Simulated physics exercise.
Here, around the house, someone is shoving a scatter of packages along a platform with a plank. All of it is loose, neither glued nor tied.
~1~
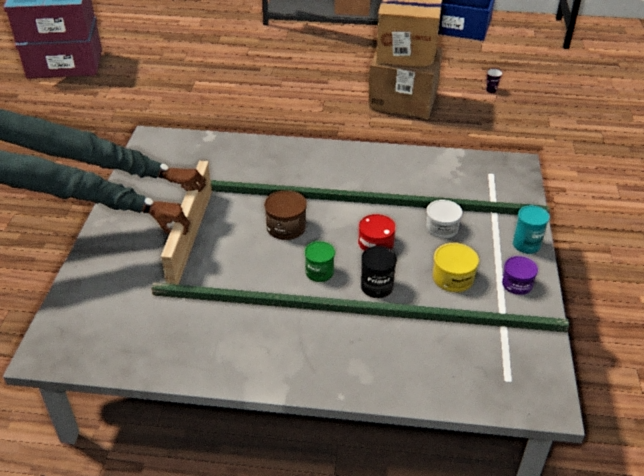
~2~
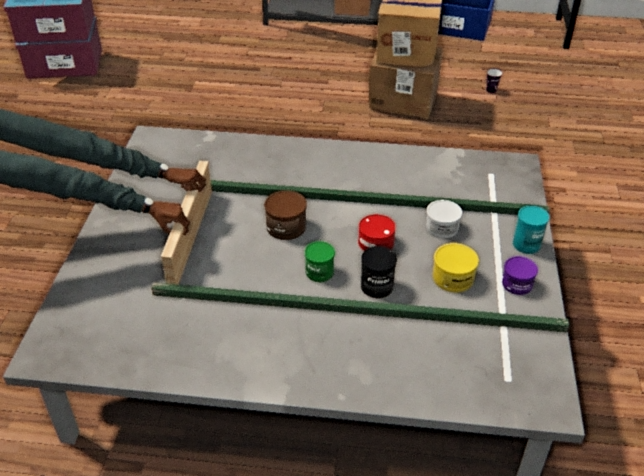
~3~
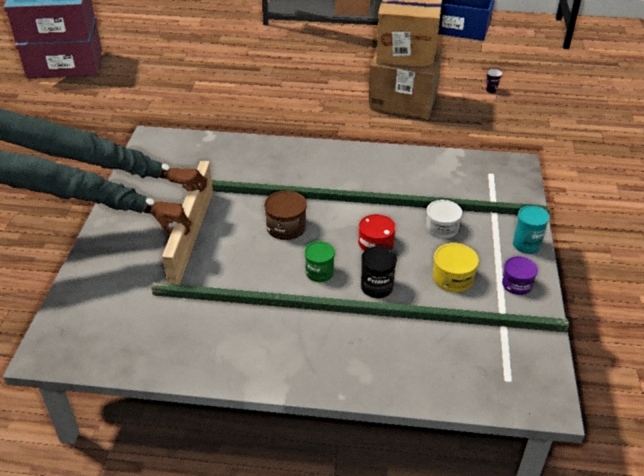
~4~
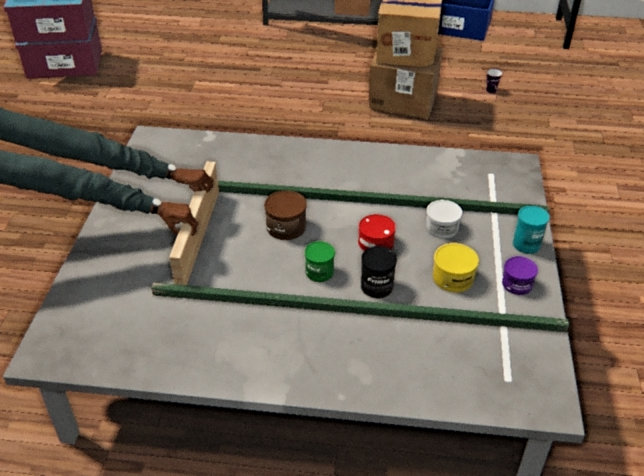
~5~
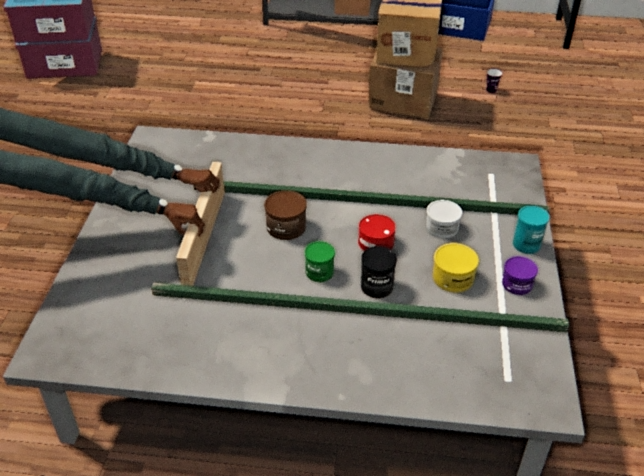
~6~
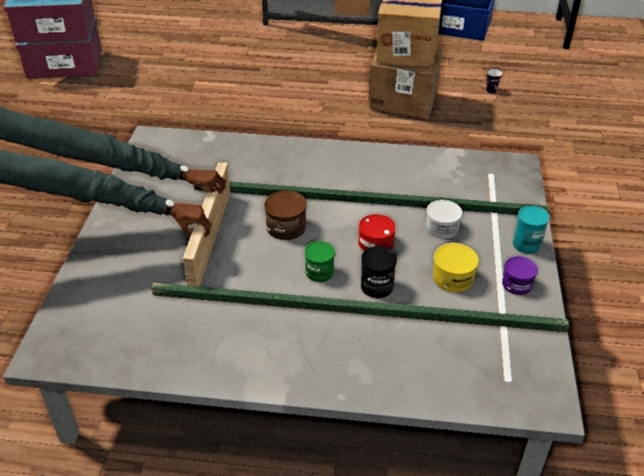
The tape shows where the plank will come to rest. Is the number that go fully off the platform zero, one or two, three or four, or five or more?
It is one or two.
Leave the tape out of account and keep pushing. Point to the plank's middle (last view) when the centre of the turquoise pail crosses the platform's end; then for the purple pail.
With the turquoise pail it sits around (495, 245), with the purple pail around (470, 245).
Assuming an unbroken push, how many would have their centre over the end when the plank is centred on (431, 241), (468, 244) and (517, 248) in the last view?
First 0, then 0, finally 5.
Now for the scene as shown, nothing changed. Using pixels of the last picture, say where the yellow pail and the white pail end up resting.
Looks like one lands around (557, 288), and the other around (540, 219).
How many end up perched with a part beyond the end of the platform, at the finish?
Number: 3.
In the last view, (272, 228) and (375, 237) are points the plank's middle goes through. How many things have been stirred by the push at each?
So 1, and at the other place 4.
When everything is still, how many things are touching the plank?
3 in contact.
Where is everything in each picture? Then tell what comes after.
In the first picture, turquoise pail (530, 230); purple pail (519, 276); yellow pail (455, 268); plank (189, 221); tape (498, 263).
In the second picture, purple pail (519, 276); green pail (320, 262).
In the third picture, yellow pail (455, 268); brown pail (286, 216).
In the fourth picture, turquoise pail (530, 230); plank (196, 222).
In the fifth picture, purple pail (519, 276); black pail (378, 273).
In the sixth picture, turquoise pail (530, 230); purple pail (519, 276); yellow pail (455, 268); plank (209, 223); tape (498, 263).
Soon after, none off yet; turquoise pail at rest near (530, 230); purple pail at rest near (519, 276); yellow pail at rest near (455, 268).
At rest, the number that fall off is one or two; fallen, purple pail and turquoise pail.
